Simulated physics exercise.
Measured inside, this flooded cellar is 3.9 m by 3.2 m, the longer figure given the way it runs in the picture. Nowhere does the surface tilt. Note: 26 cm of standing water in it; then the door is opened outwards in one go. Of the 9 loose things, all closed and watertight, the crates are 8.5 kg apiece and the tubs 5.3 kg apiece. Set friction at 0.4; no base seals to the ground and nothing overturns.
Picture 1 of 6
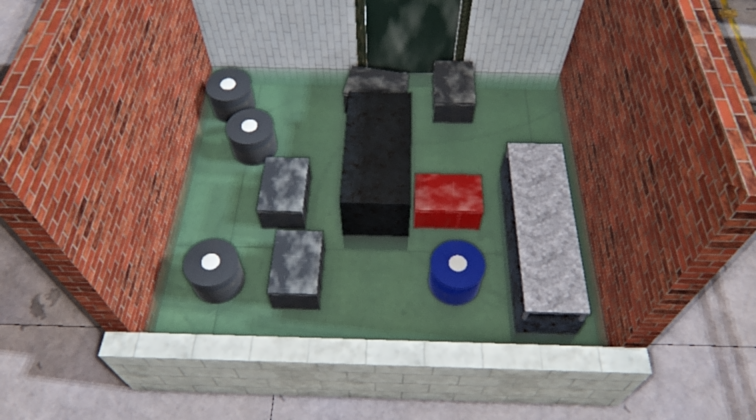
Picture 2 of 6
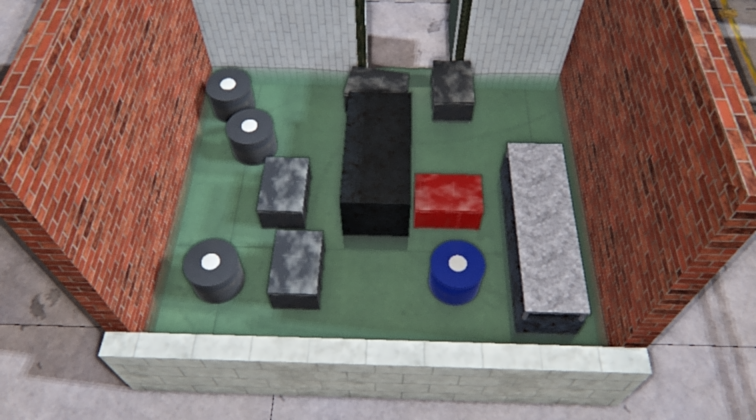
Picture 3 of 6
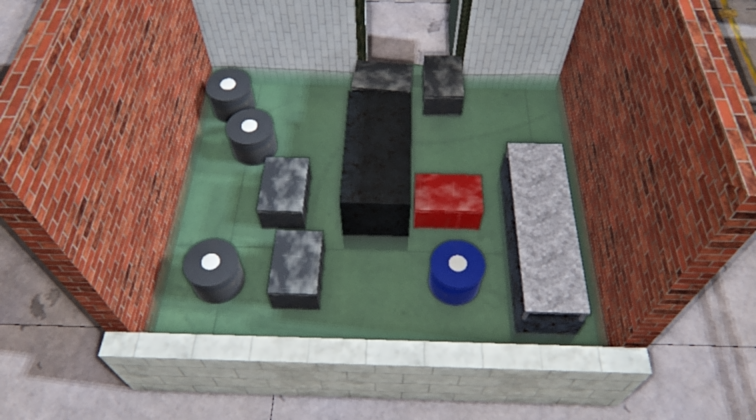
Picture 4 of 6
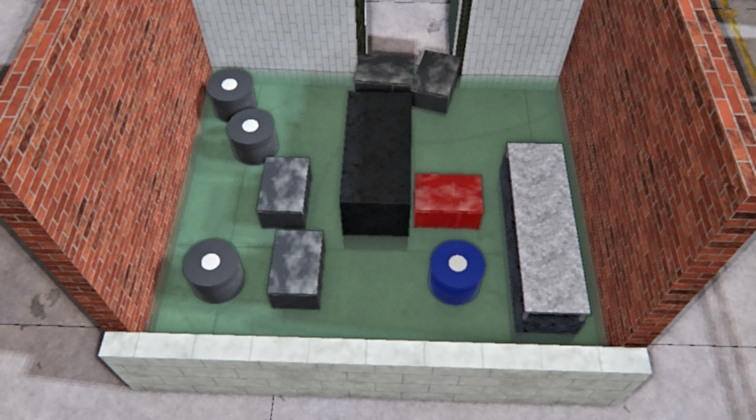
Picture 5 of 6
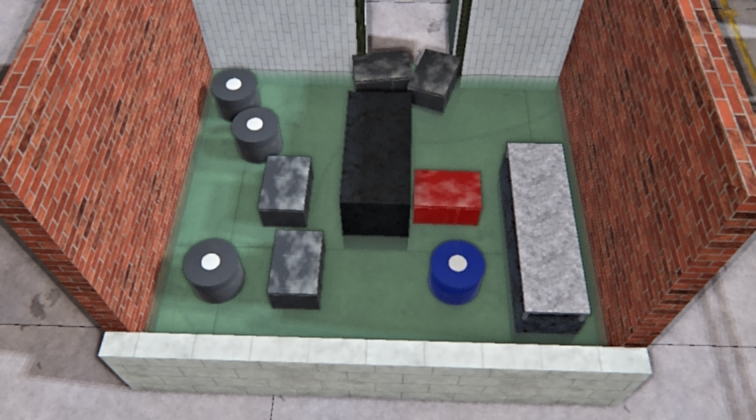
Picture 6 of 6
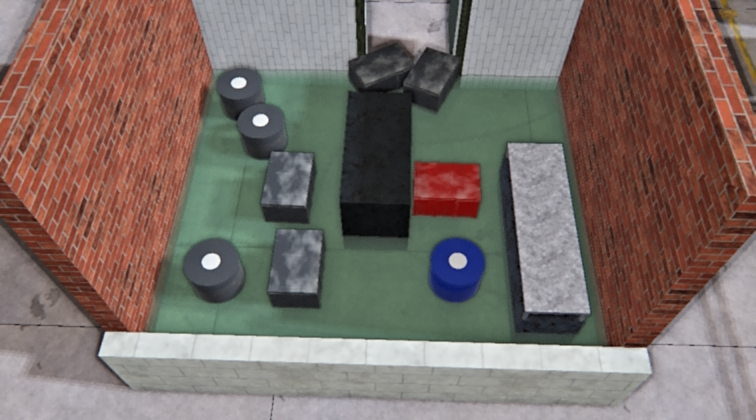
A flooded cellar with greenish water, brick side walls and a pale tiled back wall is seen from high above by a still camera. Dark grey tubs and crates sit at left, a long black block in the middle, a red crate and blue tub right of it, and a pale slab at far right. The dark doorway panel vanishes, two crates shift and turn at the opening, then the left-hand tubs and red crate edge backward.
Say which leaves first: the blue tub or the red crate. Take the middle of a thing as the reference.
The red one.
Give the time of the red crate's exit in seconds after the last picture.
Around 6.0 seconds.
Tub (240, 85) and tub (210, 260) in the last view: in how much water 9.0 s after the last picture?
Roughly 14 and 15 cm.
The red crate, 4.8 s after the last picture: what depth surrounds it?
Near 18 cm deep.
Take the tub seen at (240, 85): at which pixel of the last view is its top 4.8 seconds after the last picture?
About (281, 69).
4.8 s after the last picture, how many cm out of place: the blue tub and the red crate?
About 60 and 140 cm by then.
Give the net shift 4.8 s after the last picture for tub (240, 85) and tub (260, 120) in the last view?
Respectively, 60 cm and 80 cm.
Then, 1.0 s after the last picture the blue tub is near (463, 245), 0.2 m from its start, afloat; the red crate is near (447, 158), 0.4 m from its start, afloat; 1 of 9 are out; 8 afloat.
Then, 4.8 s after the last picture the blue tub is near (471, 203), 0.7 m from its start, afloat; the red crate is near (434, 92), 1.3 m from its start, afloat; 2 of 9 are out; 7 afloat.
Then, 9.0 s after the last picture the blue tub is near (461, 127), 1.6 m from its start, afloat; the red crate has gone out (6.1 s after the last picture); 4 of 9 are out; 5 afloat.
Then, 13.0 s after the last picture the blue tub has gone out (12.8 s after the last picture); the red crate has gone out (6.1 s after the last picture); 7 of 9 are out; 2 afloat.
